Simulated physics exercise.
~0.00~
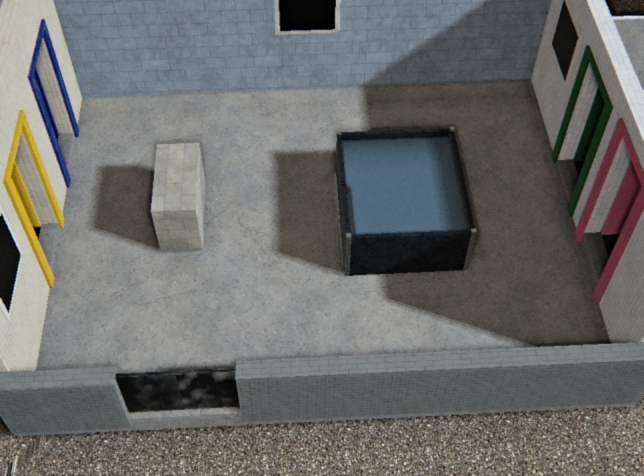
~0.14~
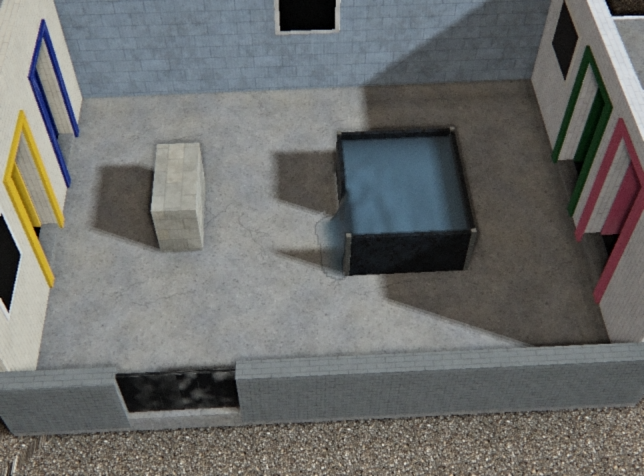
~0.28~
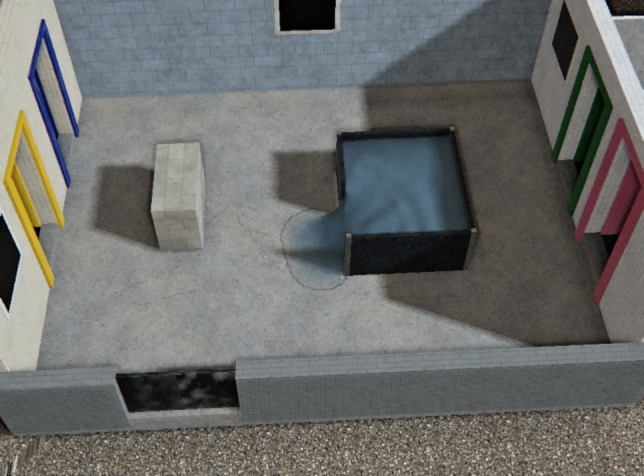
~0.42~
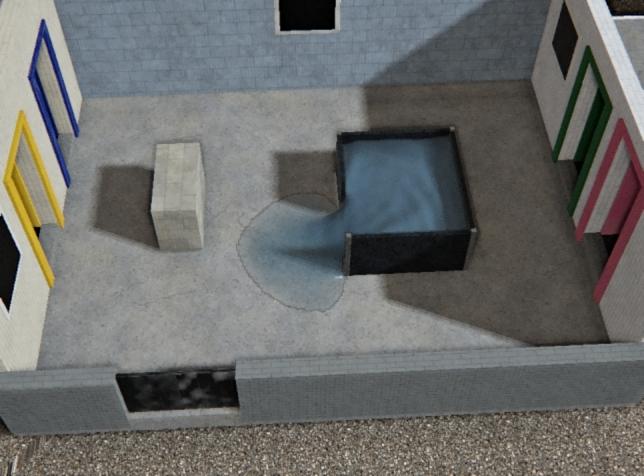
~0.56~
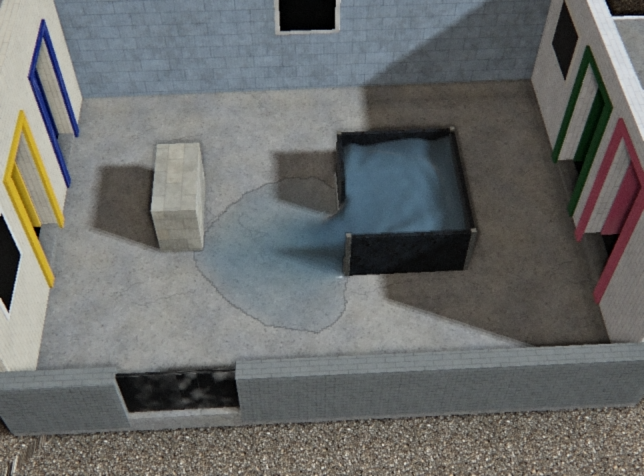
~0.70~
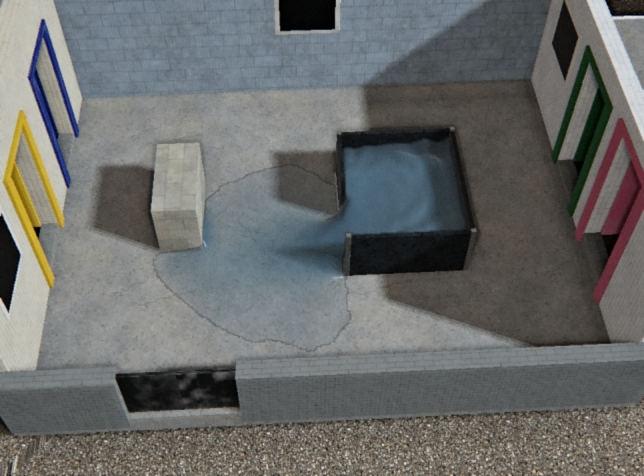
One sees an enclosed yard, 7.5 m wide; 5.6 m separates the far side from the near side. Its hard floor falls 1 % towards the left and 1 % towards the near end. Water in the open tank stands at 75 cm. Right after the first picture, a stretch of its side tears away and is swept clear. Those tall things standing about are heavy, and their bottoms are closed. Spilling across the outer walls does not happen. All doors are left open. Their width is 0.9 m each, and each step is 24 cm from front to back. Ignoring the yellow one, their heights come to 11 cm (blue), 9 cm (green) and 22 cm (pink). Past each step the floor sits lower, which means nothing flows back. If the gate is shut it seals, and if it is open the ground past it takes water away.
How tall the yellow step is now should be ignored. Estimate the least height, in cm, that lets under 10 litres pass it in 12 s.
I would say 12.5 cm.
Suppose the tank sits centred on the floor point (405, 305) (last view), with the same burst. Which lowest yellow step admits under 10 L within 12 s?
A height near 18 cm.
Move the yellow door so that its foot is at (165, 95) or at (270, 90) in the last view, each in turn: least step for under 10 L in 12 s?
First place around 11.5 cm, second around 8.0 cm.
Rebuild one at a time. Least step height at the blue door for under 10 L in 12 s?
Blue door - some 11.5 centimetres.
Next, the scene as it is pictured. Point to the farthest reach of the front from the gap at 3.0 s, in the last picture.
Pixel close to (83, 98).
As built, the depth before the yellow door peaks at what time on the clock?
I'd say near 4.5 seconds.
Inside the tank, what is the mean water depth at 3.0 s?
On average, around 28 cm.
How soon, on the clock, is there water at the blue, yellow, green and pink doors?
Blue = 2.8 s, yellow = 1.3 s, green = 8.5 s, pink = 10.0 s.
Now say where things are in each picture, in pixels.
In the first frame, still water, 75 cm deep, in the open tank at (403, 184); the yellow door at (37, 208) is dry.
In the second frame, the front is at (321, 230), 0.4 m from the gap at (347, 232); 0.2 m2 of floor is wet, 75 cm left at the back.
In the third frame, water pours out at (347, 234) and has run 0.8 m, to (288, 245); about 12 cm deep outside, 75 cm at the back.
In the fourth frame, water pours out at (347, 236) and has run 1.4 m, to (246, 257); about 8 cm deep outside, 69 cm at the back.
In the fifth frame, the gap is at (347, 236), the front 2.0 m out at (204, 266); the back of the open tank holds 64 cm.
In the sixth frame, the front is at (161, 261), 2.6 m from the gap at (347, 235); 5.2 m2 of floor is wet, 65 cm left at the back; 1.5 m in a straight line remain to the yellow door at (37, 208).
After 1.4 s water covers 30 % of the floor, deepest (38 cm) near (335, 253); 7 cm at the yellow door, 0 litres in over its 12 cm step.
After 3.0 s water covers 45 % of the floor, deepest (30 cm) near (118, 402); 10 cm at the yellow door, 4 litres in over its 12 cm step.
After 12.0 s water covers 95 % of the floor, deepest (14 cm) near (31, 406); 8 cm at the yellow door, 11 litres in over its 12 cm step.
At the yellow door as built, the water arrived by 1.3 s and peaked near 14 cm at 4.4 s.
With a step of 10.5 cm, 24 litres would have come in within the 12 s; with 14 cm, 3 litres. So under 10 litres takes about 12.5 cm.
